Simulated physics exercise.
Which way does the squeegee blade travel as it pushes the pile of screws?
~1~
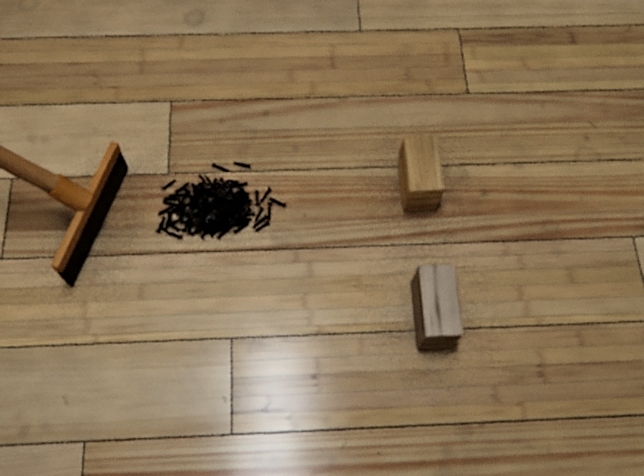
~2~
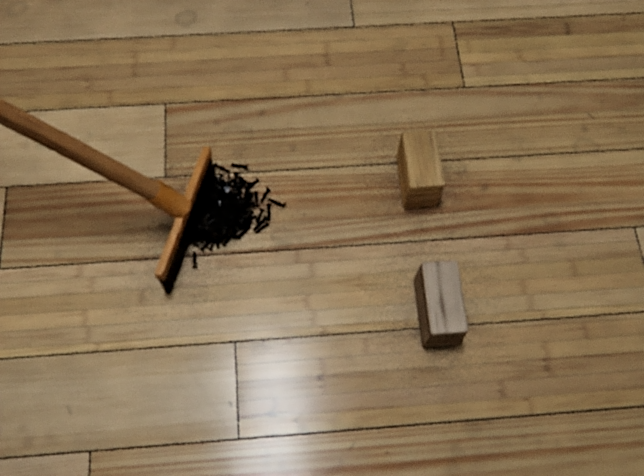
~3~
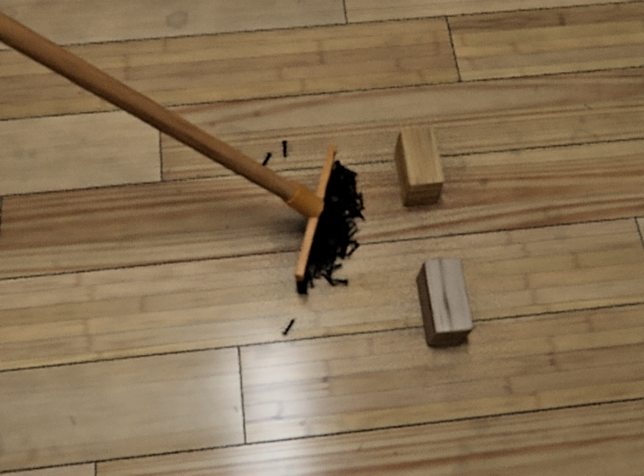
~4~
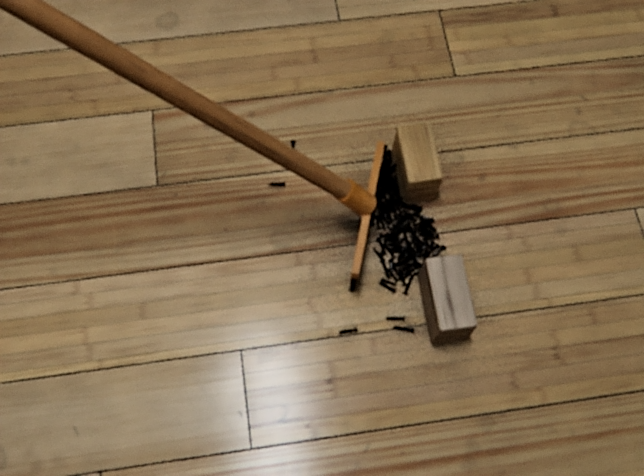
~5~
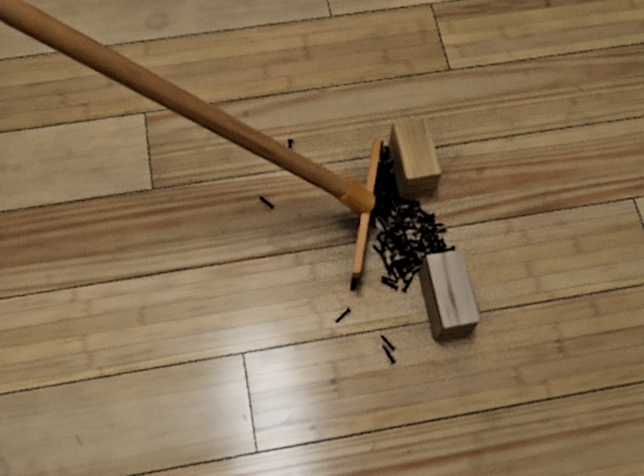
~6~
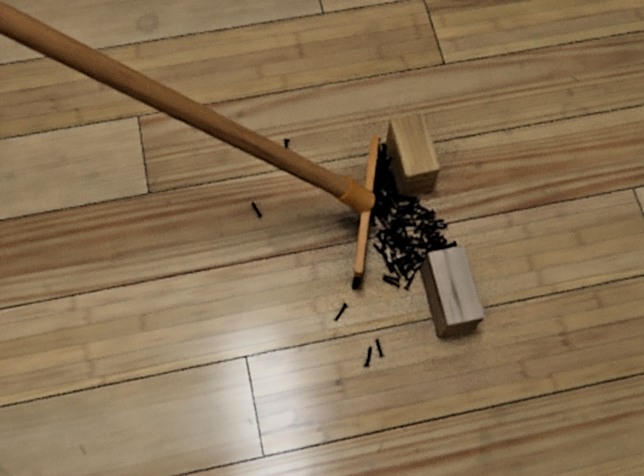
The blade travels to the right, pushing the screws toward the two blocks.
Black screws being swept across a wooden floor by a squeegee, bunching up against two wooden blocks, a few left scattered behind.
